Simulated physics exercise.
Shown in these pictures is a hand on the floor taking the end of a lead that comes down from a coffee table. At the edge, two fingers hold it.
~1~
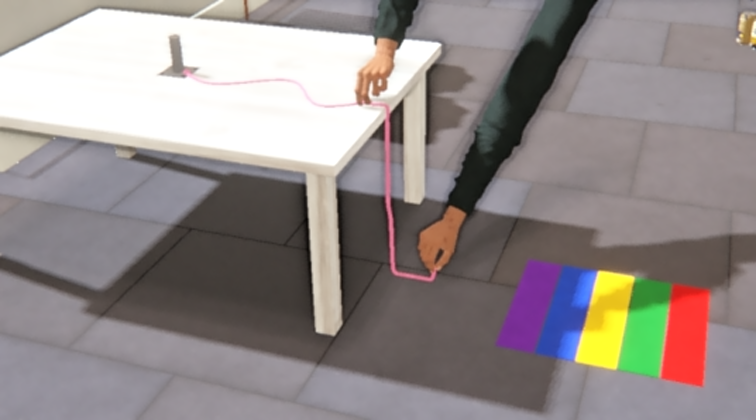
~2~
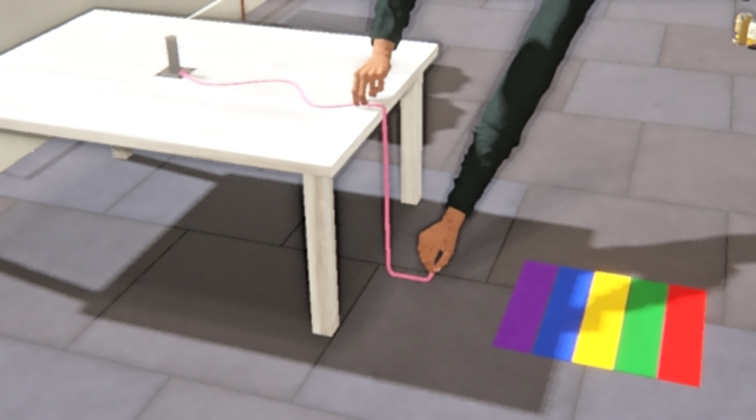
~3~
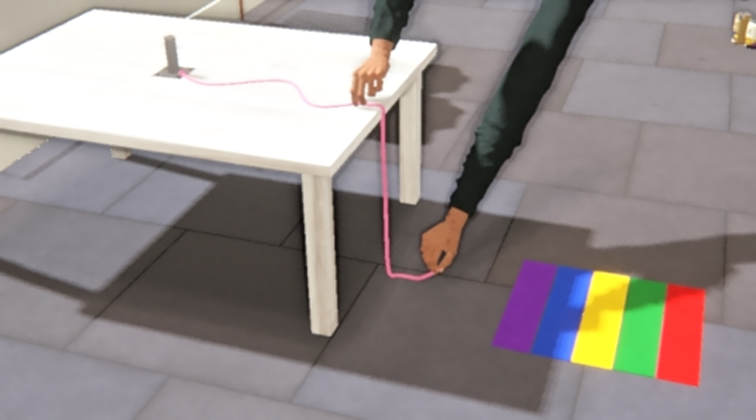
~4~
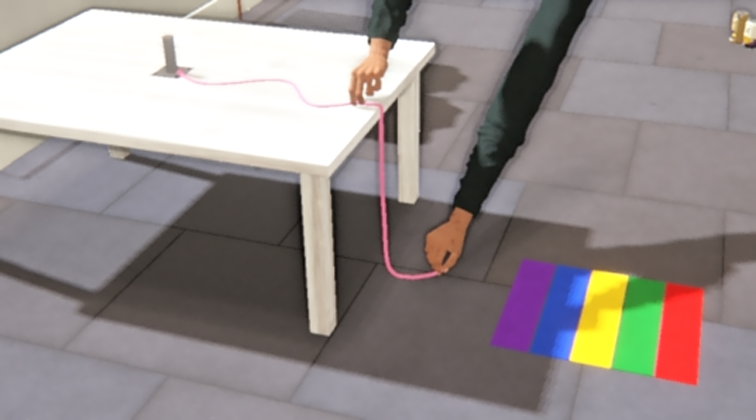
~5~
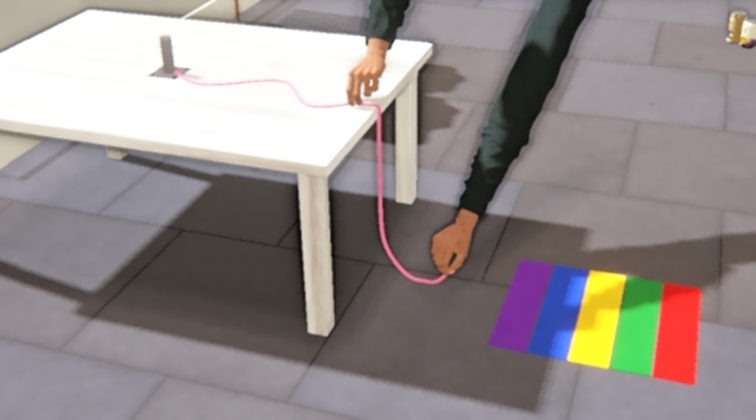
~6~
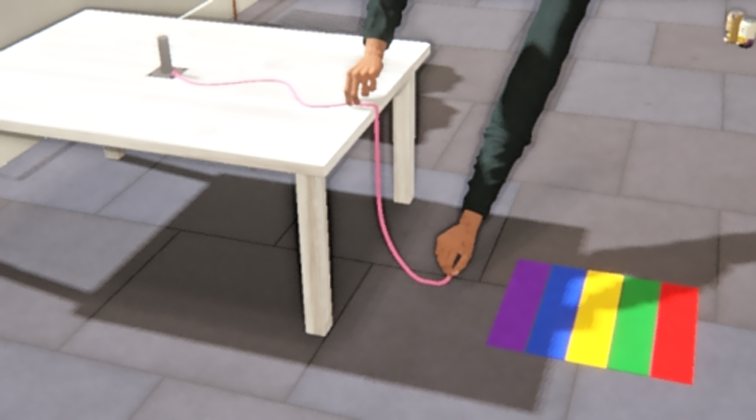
A hand near the floor drawing the end of a pink cord slightly right, its hanging bend loosening into a curve.
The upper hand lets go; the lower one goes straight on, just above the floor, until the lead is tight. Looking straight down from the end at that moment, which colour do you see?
You see yellow.
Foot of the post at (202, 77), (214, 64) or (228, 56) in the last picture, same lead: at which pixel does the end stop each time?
About (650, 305), (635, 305) and (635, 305).
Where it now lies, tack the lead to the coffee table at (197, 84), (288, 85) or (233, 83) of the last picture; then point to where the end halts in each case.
Roughly (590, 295), (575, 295) and (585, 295).
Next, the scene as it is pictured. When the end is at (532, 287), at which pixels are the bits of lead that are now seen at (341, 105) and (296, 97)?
(378, 114) and (328, 97).
A little later, end near (532, 287); over purple.
Next, end near (573, 294); over blue.
When it is tight, end near (597, 298); over yellow. It gets as far as the yellow strip.
